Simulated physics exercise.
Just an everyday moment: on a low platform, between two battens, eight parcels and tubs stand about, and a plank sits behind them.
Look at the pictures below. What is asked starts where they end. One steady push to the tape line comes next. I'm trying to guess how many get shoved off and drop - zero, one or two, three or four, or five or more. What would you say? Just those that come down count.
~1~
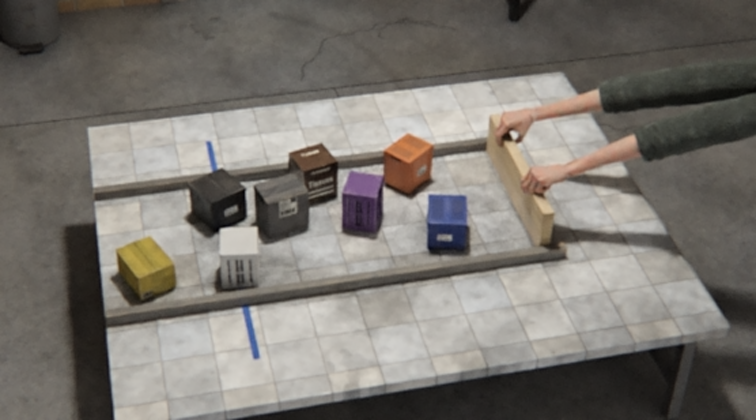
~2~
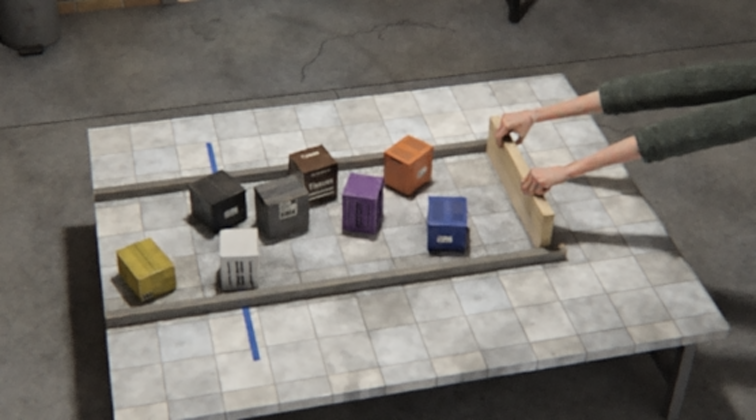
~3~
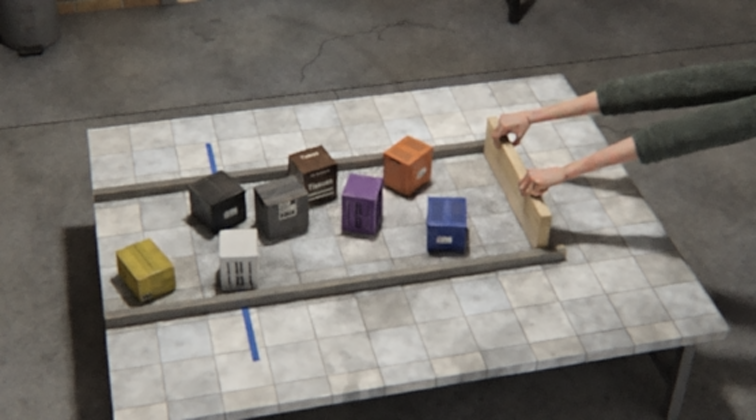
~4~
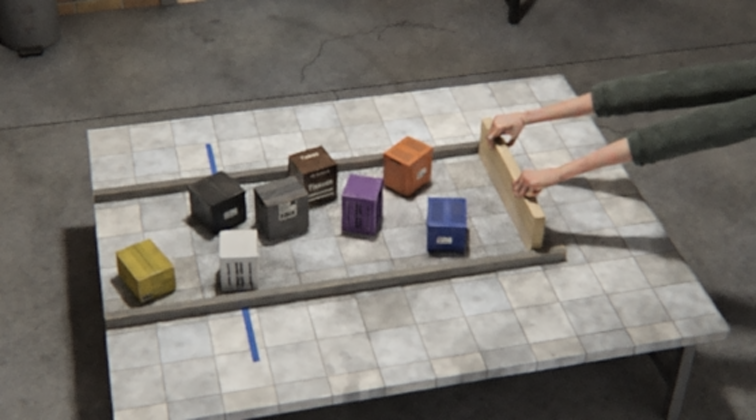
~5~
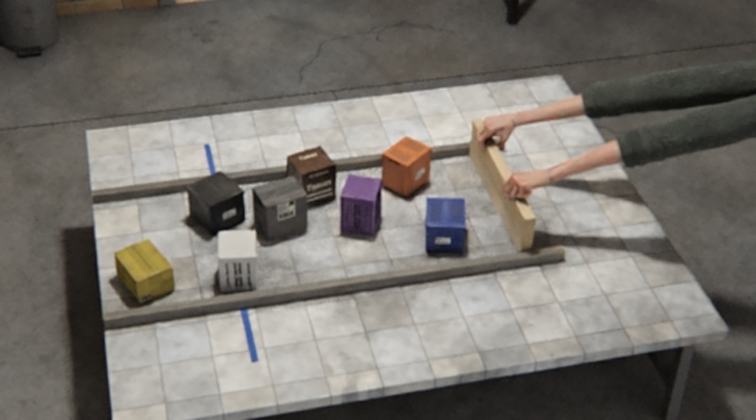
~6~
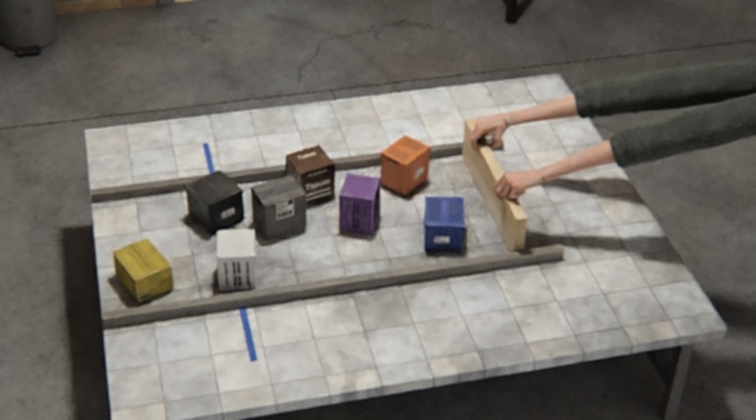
I would say zero.
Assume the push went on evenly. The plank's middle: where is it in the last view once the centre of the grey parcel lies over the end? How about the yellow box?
Roughly at (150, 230) and roughly at (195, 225).
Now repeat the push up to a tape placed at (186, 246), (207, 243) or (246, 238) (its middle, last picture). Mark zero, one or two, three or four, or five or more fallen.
One after another: Just one or two; none at all; no fall at all.
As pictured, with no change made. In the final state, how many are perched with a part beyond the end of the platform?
I count 0 overhanging.
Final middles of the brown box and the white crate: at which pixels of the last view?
In the last picture the brown box sits around (155, 189) and the white crate around (175, 271).
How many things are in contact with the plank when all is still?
It's 3 of them.
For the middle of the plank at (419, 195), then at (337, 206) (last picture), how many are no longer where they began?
Note: First position 2; second position 5.
Soon after, none off yet; yellow box at rest near (143, 270); black tote at rest near (215, 202); white crate at rest near (237, 260).
Then, none off yet; yellow box at rest near (143, 270); black tote moved about its own width near (178, 210); white crate moved a little near (230, 263).
At rest, the number that fall off is zero.
